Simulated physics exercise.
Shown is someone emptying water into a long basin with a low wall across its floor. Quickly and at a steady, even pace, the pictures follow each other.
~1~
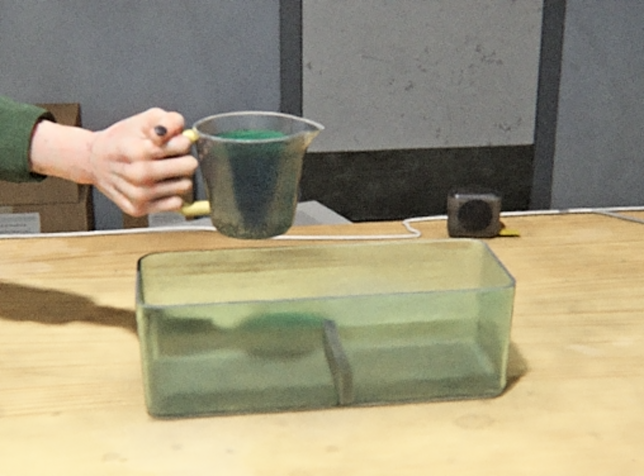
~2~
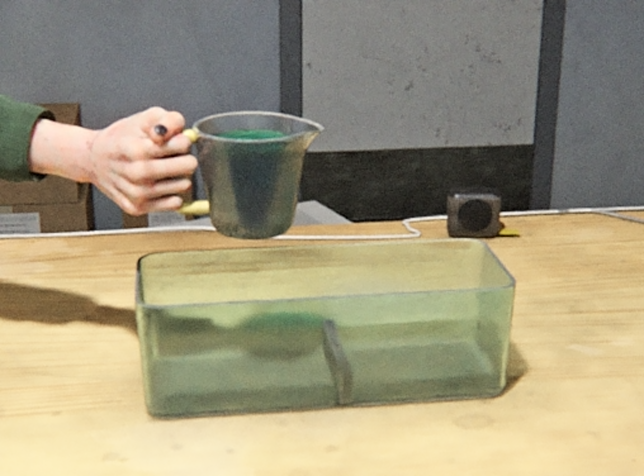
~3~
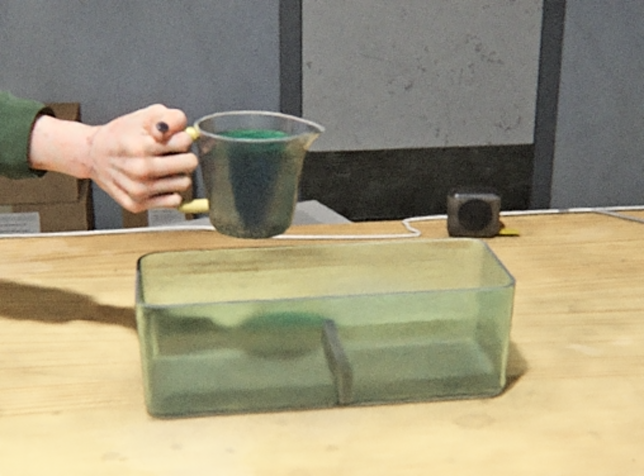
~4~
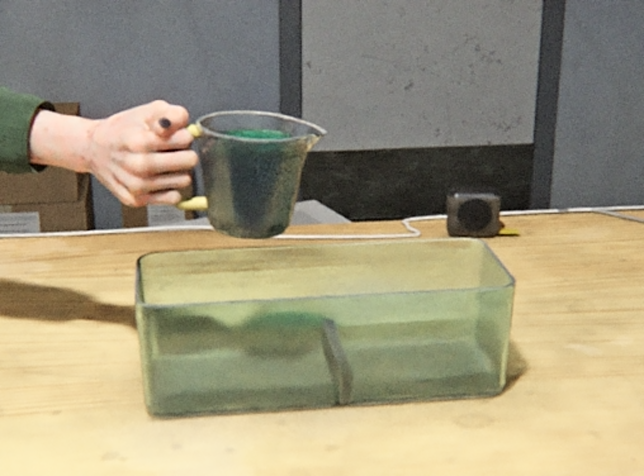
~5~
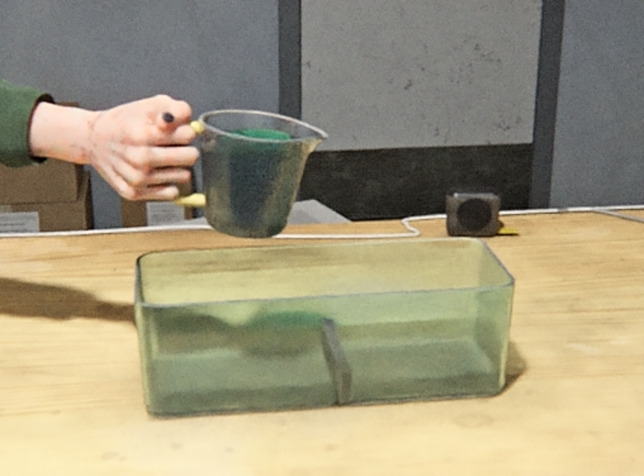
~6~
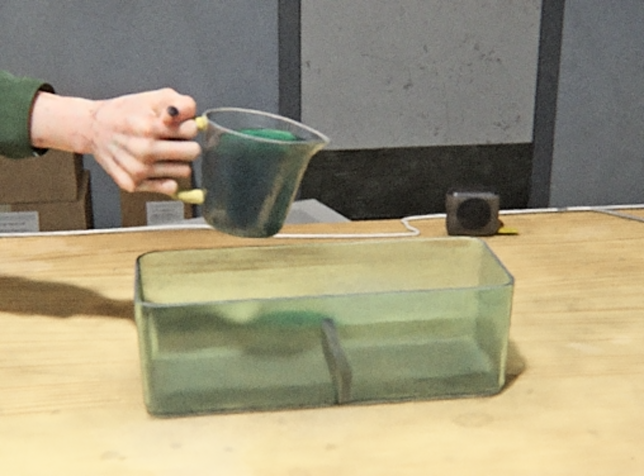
The clip opens with a hand at the left holding a clear cup of dark green liquid upright and nearly still above a long see-through basin with a low wall across its floor. Then the hand slowly tilts the cup slightly to the right, its rim lowering a little on that side.
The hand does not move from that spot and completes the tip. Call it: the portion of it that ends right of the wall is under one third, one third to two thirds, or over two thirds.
Over two thirds.
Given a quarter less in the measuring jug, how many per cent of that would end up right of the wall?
Something like 85 per cent, give or take.
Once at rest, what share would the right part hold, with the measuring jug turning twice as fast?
Roughly 85 %.
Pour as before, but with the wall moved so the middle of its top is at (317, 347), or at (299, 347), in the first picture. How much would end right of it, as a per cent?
Record: Case 1 near 95 %, case 2 near 95 %.
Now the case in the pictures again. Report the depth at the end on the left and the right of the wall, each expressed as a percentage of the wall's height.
Left of the wall 10 %, right of the wall 60 %.
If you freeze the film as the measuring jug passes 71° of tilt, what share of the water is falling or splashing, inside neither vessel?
Something like 20 per cent of it.
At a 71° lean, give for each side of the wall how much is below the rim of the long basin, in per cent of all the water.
Roughly 0 per cent on the left, roughly 15 per cent on the right.
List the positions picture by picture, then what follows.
In the first picture, it leans 0°; its right rim is at (323, 126); the water meets the walls at (200, 143) and (304, 139); the long basin's rim runs from (138, 281) to (500, 263); the wall's top is at (337, 346).
In the second picture, it leans 0°; its right rim is at (324, 127); the water meets the walls at (200, 143) and (304, 139).
In the third picture, it leans 2°; its right rim is at (325, 128); the water meets the walls at (201, 140) and (305, 139).
In the fourth picture, it leans 4°; its right rim is at (326, 131); the water meets the walls at (202, 140) and (306, 140).
In the fifth picture, it leans 8°; its right rim is at (328, 134); the water meets the walls at (205, 140) and (308, 141).
In the sixth picture, it leans 12°; its right rim is at (330, 139); the water meets the walls at (205, 141) and (313, 141).
A moment on, the measuring jug is tipped part way and 67 per cent is still to pour, 0 is left of the wall and 14 right of it.
Next, the measuring jug is tipped right over and 10 per cent is still to pour, 7 is left of the wall and 76 right of it.
Then the measuring jug is tipped right over and 0 per cent is still to pour, 12 is left of the wall and 88 right of it.
Later the measuring jug is tipped right over and 0 per cent is still to pour, 13 is left of the wall and 87 right of it.
At rest 13 per cent lies left of the wall, 87 right of it and 1 outside.
